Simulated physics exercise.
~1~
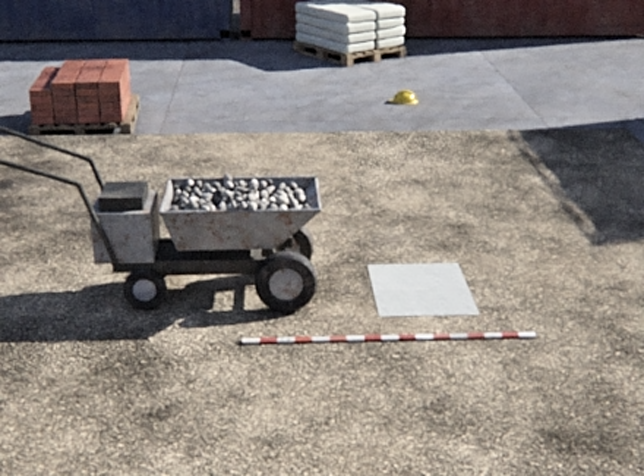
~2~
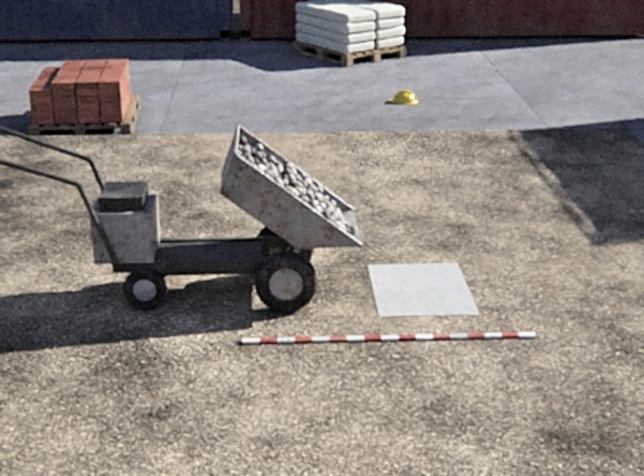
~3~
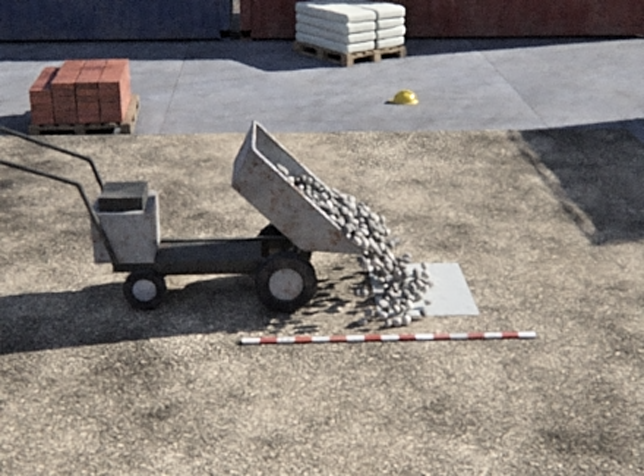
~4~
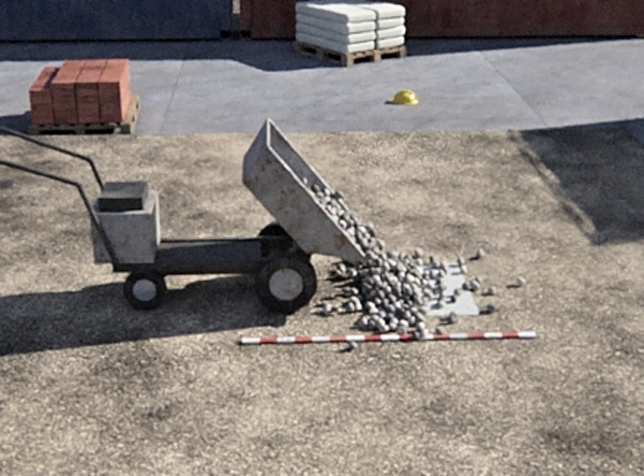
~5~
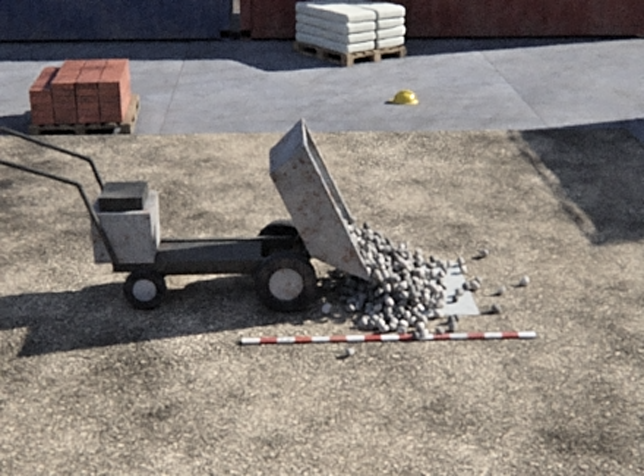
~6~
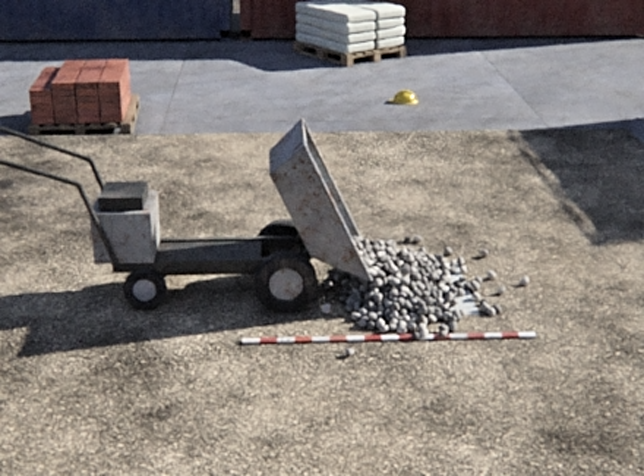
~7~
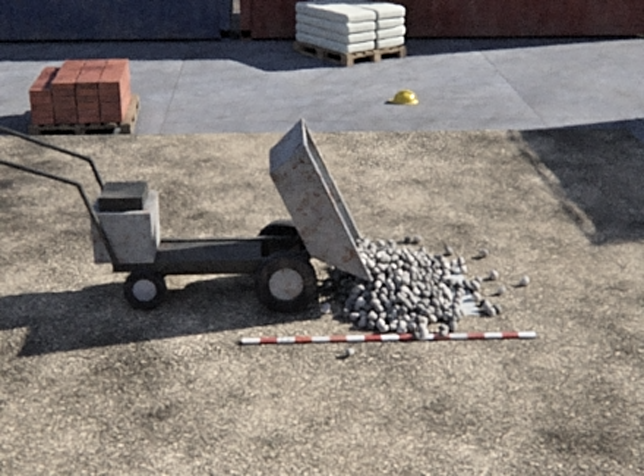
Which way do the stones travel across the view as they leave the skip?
The stones travel to the right, sliding down out of the skip and onto the ground and the pale sheet.
